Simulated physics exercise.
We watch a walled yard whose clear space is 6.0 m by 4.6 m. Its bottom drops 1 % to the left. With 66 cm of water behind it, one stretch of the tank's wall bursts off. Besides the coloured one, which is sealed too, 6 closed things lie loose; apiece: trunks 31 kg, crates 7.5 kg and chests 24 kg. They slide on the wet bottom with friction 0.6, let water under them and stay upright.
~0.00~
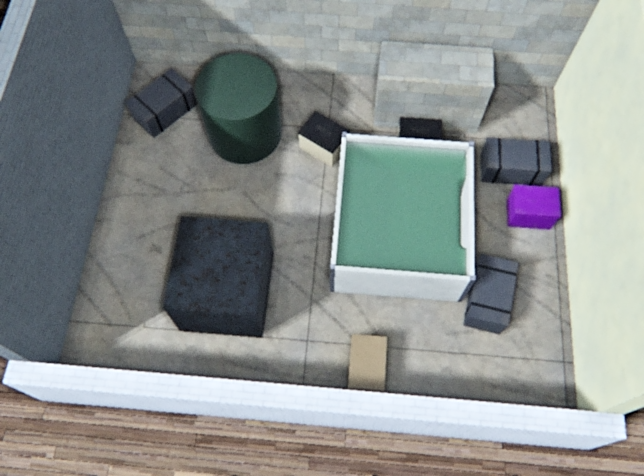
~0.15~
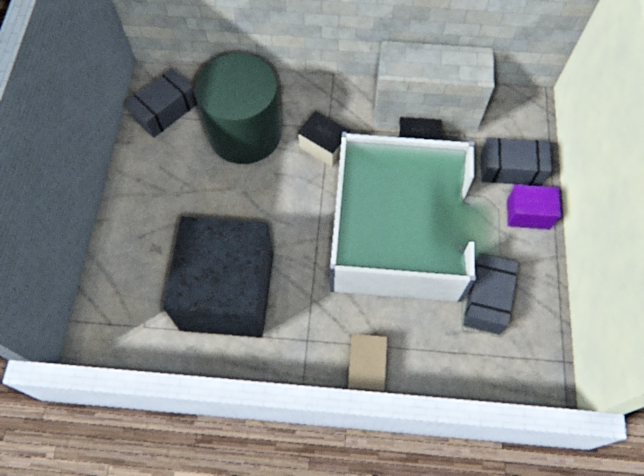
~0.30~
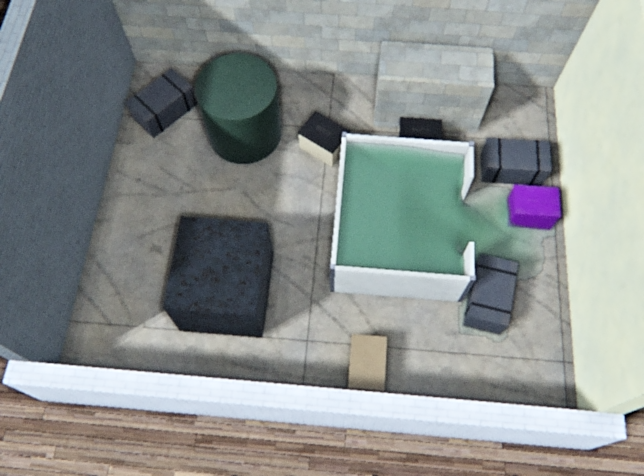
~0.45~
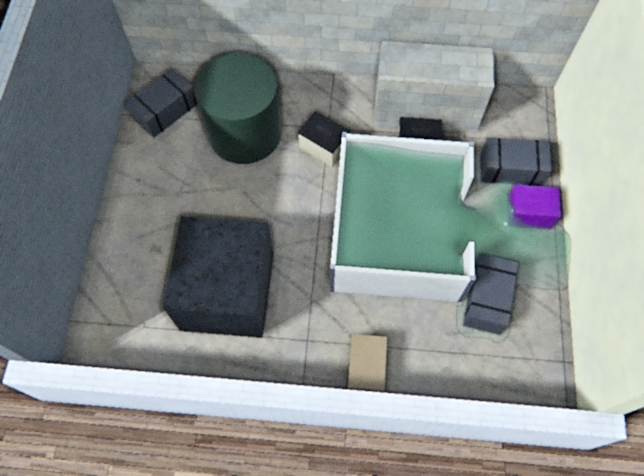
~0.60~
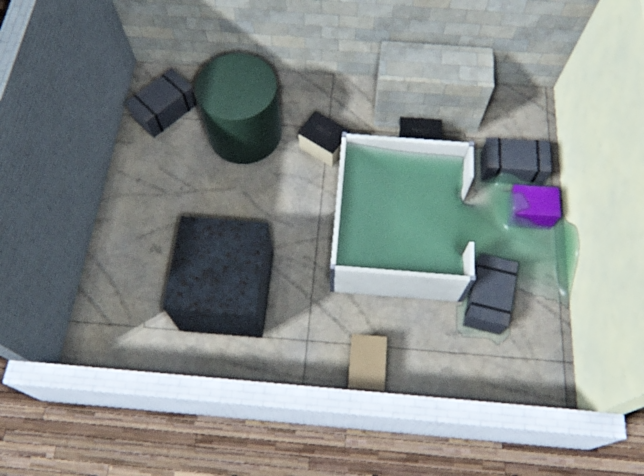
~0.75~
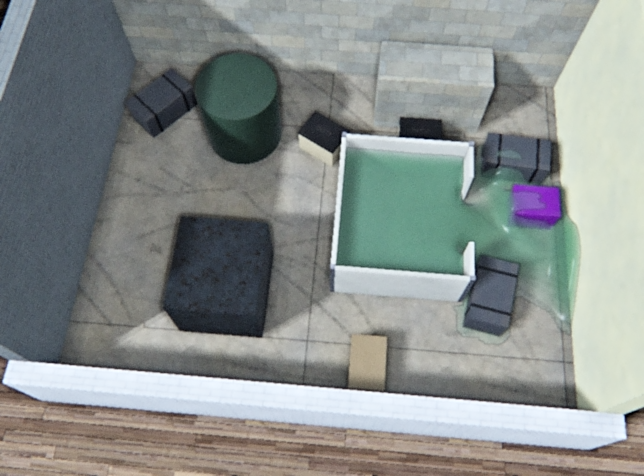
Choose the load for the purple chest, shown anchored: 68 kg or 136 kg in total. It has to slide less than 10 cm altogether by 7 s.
I expect that only the larger load is enough.
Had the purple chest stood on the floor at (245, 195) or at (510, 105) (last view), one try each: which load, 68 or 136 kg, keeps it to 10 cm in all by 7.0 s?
In turn: The smaller is enough; only the larger holds.
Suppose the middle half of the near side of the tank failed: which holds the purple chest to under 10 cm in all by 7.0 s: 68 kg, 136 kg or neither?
Then the smaller load will do.
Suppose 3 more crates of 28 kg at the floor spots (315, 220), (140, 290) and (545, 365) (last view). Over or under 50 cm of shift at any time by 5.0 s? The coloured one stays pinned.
In turn: Less, under, more.
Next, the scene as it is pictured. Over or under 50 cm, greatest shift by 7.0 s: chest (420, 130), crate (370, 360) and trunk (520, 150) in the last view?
In turn: Past it, past it, past it.
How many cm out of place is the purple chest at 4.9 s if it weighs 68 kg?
Roughly 120 cm.
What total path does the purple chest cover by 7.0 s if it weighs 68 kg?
Some 140 cm in all.
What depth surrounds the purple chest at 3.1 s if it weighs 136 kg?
Roughly 16 cm.
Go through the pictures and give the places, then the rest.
In the first frame, the purple chest at (538, 200) rests on the ground; 2.5 m2 under water; 0 of 7 have shifted.
In the second frame, the purple chest at (538, 200), on the bottom; 3.0 m2 under water; 0 of 7 have shifted.
In the third frame, the purple chest at (538, 200), on the bottom; 3.5 m2 under water; 0 of 7 have shifted.
In the fourth frame, the purple chest at (538, 200), on the bottom; 3.9 m2 under water; 0 of 7 have shifted.
In the fifth frame, the purple chest at (538, 200), on the bottom; 4.2 m2 under water; 0 of 7 have shifted.
In the sixth frame, the purple chest at (538, 200), on the bottom; 4.7 m2 under water; 0 of 7 have shifted.
After 1.4 s the purple chest would be 34 cm from its start with 68 kg and 0 cm from its start with 136 kg; 24 cm of water round it then.
After 3.1 s the purple chest would be 128 cm from its start with 68 kg and 0 cm from its start with 136 kg; 16 cm of water round it then.
After 4.9 s the purple chest would be 128 cm from its start with 68 kg and 0 cm from its start with 136 kg; 14 cm of water round it then.
After 7.0 s the purple chest would be 128 cm from its start with 68 kg and 0 cm from its start with 136 kg; 10 cm of water round it then.
